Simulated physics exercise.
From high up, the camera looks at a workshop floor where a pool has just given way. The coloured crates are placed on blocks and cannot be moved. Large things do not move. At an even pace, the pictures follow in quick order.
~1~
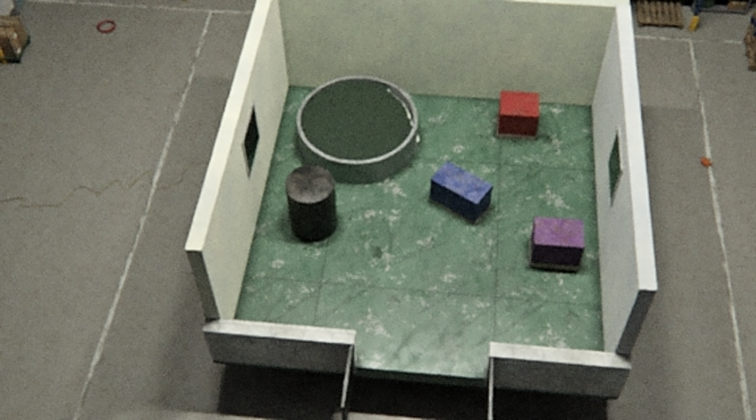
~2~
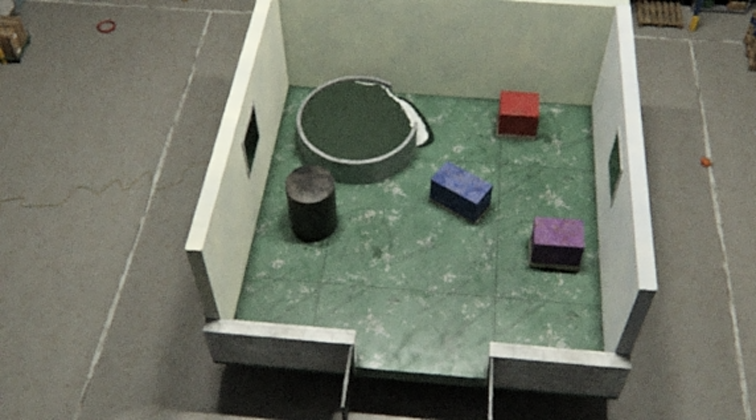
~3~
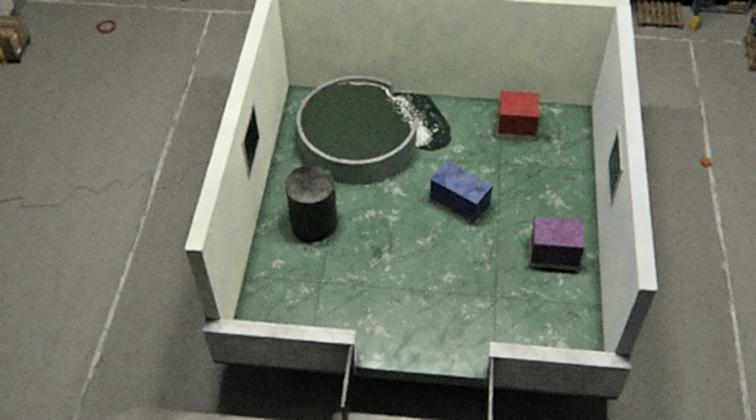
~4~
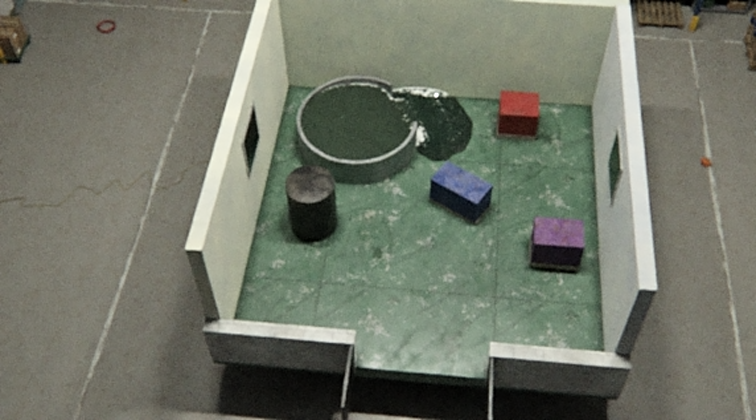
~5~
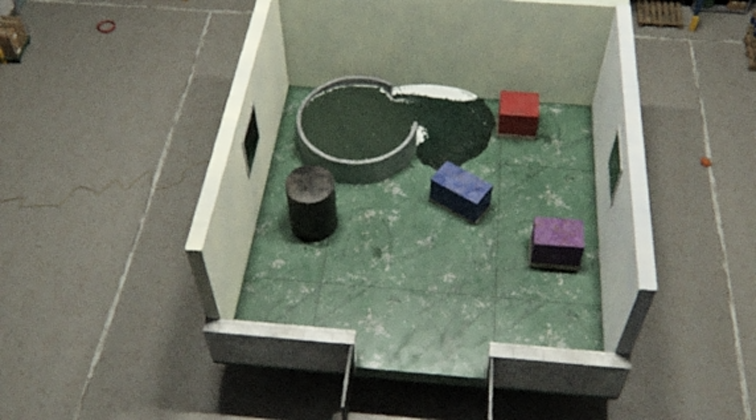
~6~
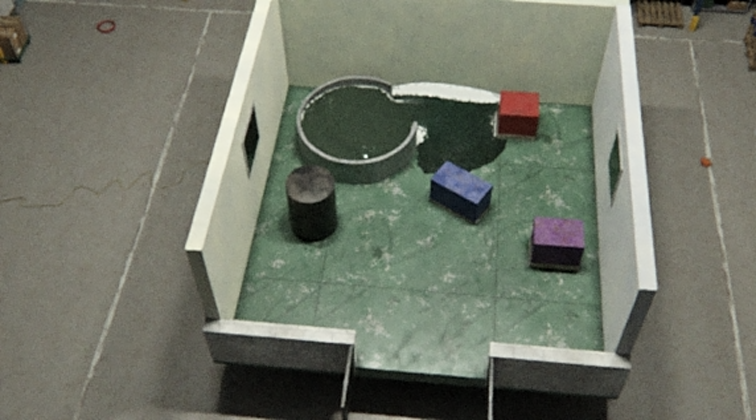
Dark water pours from a gap in the round pool and spreads right across the green floor.
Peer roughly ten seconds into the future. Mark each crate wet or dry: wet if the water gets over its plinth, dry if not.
Red crate wet, blue crate wet, purple crate wet.
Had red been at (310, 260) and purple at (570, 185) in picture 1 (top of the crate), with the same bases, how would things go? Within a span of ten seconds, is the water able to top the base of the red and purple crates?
First red crate: It keeps clear; then purple crate: It is dampened.
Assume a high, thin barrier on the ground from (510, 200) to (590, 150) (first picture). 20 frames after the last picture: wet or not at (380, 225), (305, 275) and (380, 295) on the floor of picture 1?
One by one: Spared, spared, spared.
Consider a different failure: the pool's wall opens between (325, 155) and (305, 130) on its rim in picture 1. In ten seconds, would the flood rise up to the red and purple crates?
I expect red remains untouched while purple remains untouched.
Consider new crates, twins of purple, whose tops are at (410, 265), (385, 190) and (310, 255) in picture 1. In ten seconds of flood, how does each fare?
Result, in sequence: Is missed, is missed, is missed.
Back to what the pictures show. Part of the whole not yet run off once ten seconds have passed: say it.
Some 94 per cent.
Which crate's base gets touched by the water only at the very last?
I think it's the crate marked purple.
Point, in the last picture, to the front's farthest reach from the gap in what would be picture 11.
(592, 109).
A moment on, water covers 15 % of the floor; the red crate water round its plinth, the blue crate water round its plinth, the purple crate not reached.
Next, water covers 25 % of the floor; the red crate water round its plinth, the blue crate water round its plinth, the purple crate not reached.
Then, water covers 40 % of the floor; the red crate water round its plinth, the blue crate water round its plinth, the purple crate water round its plinth.
Later, water covers 80 % of the floor; the red crate water round its plinth, the blue crate water round its plinth, the purple crate water round its plinth.
In the end, water covers 95 % of the floor; the red crate was topped, the blue crate was topped, the purple crate was topped.
